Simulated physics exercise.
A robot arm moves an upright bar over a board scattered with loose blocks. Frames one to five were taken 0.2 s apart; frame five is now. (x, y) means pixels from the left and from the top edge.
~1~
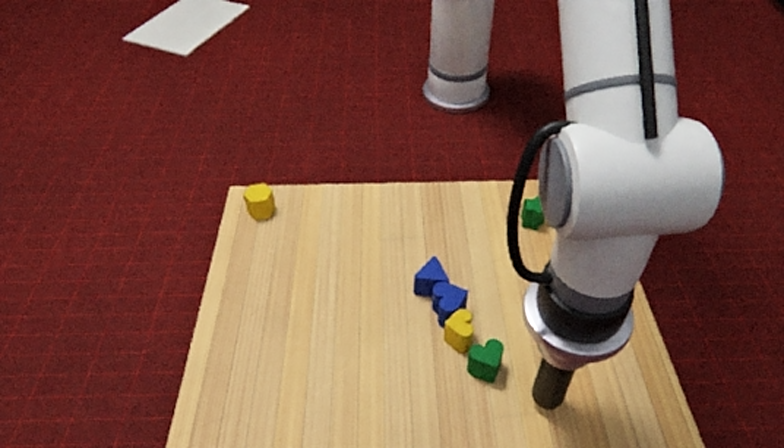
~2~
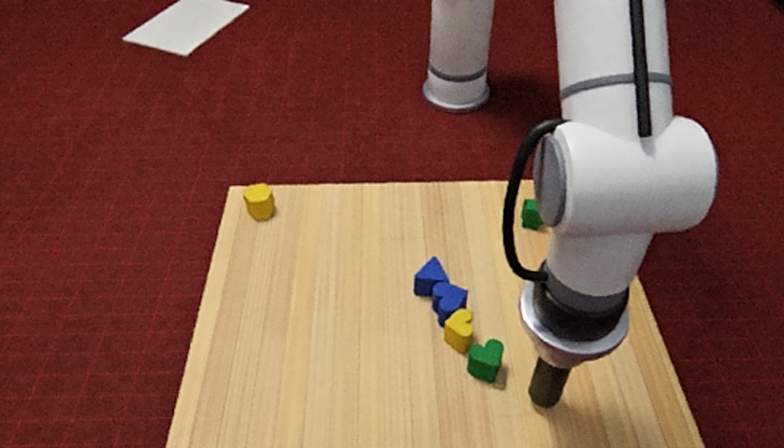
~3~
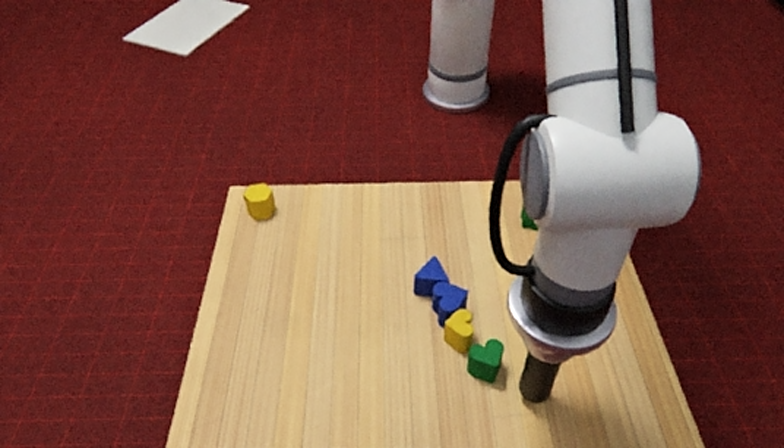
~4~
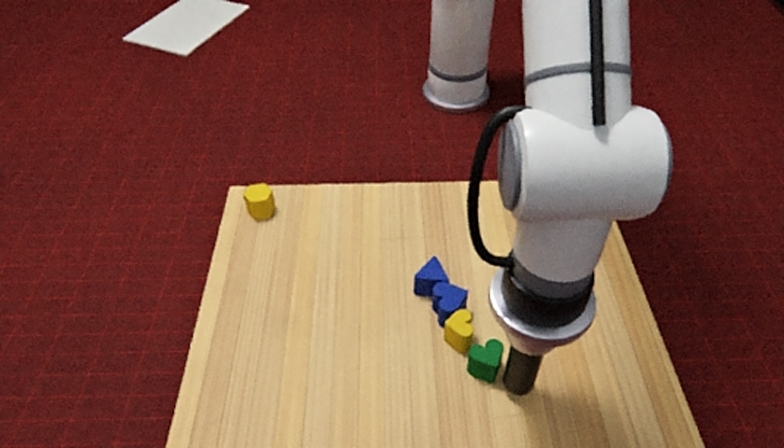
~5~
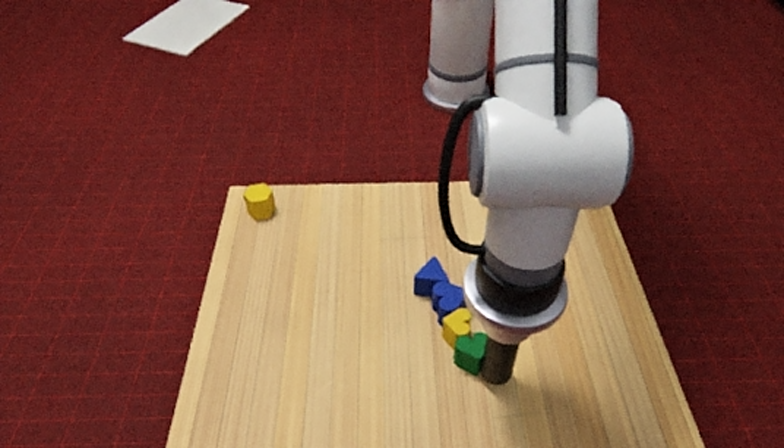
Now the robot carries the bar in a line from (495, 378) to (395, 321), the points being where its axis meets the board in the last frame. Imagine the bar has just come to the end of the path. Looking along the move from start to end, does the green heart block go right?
I'd say no.
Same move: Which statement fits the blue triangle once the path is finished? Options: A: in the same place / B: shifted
I'll go with A - in the same place.
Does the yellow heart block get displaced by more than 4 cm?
Answer: Yes.
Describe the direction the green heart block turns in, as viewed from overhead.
It twists anticlockwise.
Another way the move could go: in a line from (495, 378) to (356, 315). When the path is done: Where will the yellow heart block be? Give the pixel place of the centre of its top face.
The middle of the upper face of the yellow heart block will lie at about (414, 294) in the picture.
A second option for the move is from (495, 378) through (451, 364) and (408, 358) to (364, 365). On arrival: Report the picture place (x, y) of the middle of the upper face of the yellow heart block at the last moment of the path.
Answer: (429, 312).
What follows on the original path. One third of the way, bar at (459, 352); blue heart block at (449, 292); yellow heart block at (436, 315), turned 80° clockwise; green heart block at (432, 336), turned 10° anticlockwise.
Two thirds of the way, bar at (425, 333); blue heart block at (449, 292); yellow heart block at (414, 297); green heart block at (398, 327), turned 60° anticlockwise.
At the end, bar at (395, 316); blue triangle unmoved; blue heart block at (449, 292); yellow heart block at (400, 280), turned 180° clockwise; green heart block at (383, 325), turned 85° anticlockwise.
